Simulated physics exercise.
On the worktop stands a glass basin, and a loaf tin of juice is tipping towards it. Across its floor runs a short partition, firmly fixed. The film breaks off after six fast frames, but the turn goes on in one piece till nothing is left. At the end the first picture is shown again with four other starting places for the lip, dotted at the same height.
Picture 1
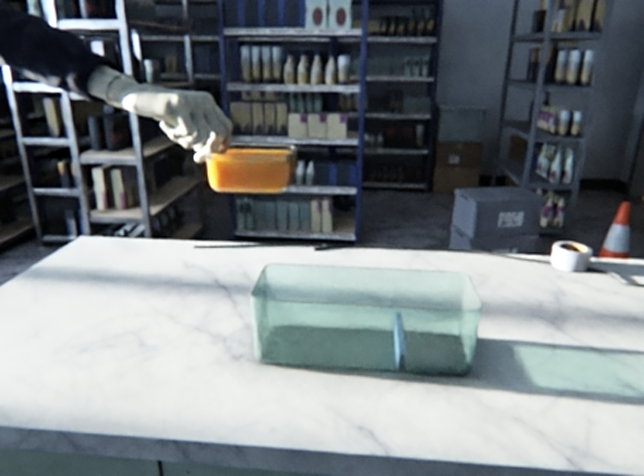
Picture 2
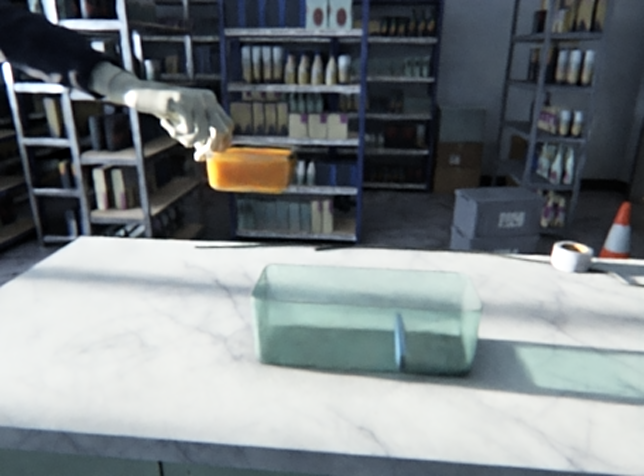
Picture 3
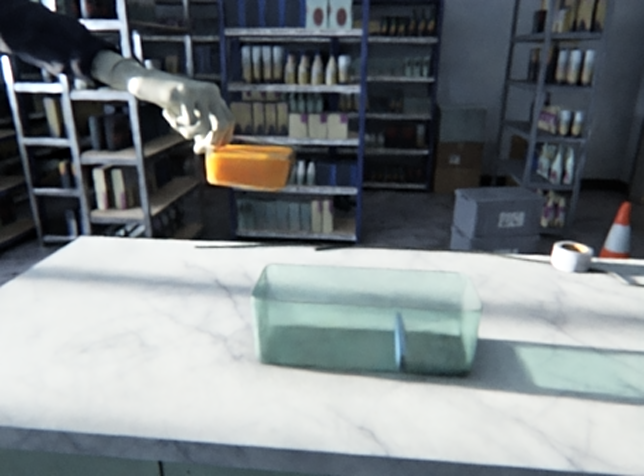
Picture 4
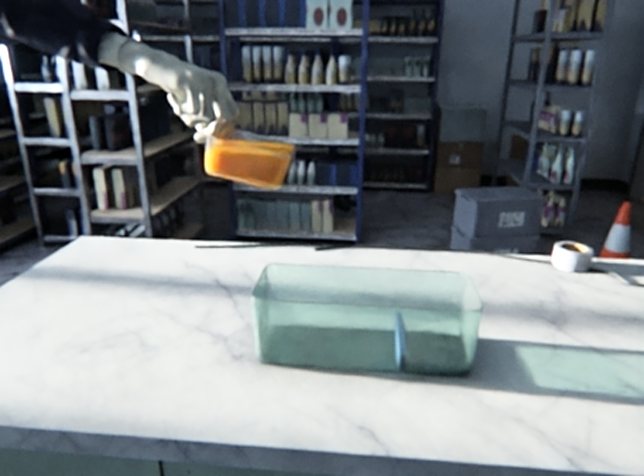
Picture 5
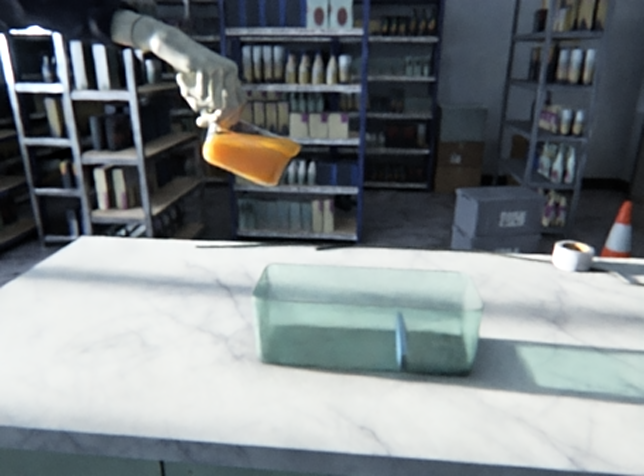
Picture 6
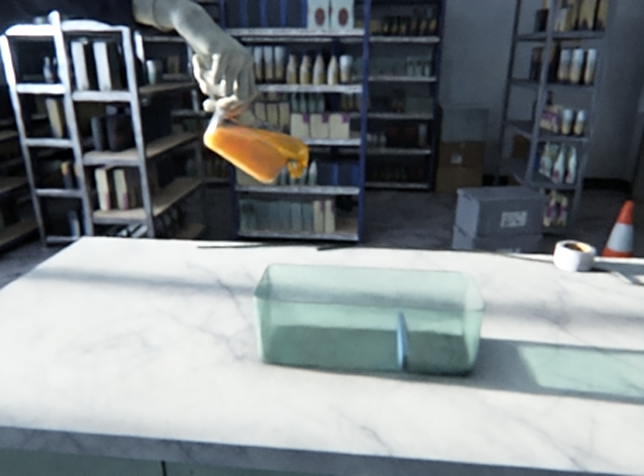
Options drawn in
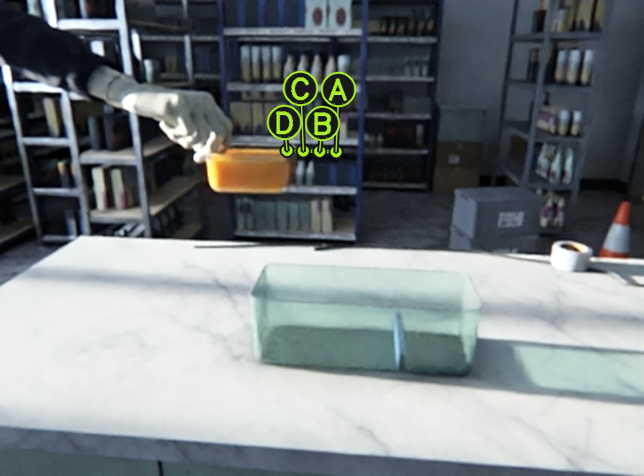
On a marble worktop in a room lined with shelves, a gloved hand held a tin of orange juice above a glass basin, then slowly tilted it rightward until juice crept over its lip.
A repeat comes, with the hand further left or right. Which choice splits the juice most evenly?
Place B does it best.
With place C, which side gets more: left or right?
The left one.
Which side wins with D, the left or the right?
The left one.
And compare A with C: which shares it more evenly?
Here it is place A.
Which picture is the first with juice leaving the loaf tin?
In picture 5.
On the marked copy, A at (336, 151); B at (319, 151); C at (303, 150); D at (287, 150).
With A, about 36 % ends left of the wall and 62 % right of it.
With B, about 52 % ends left of the wall and 44 % right of it; 4 % is lost outside.
With C, about 83 % ends left of the wall and 13 % right of it; 3 % is lost outside.
With D, about 83 % ends left of the wall and 13 % right of it; 4 % is lost outside.
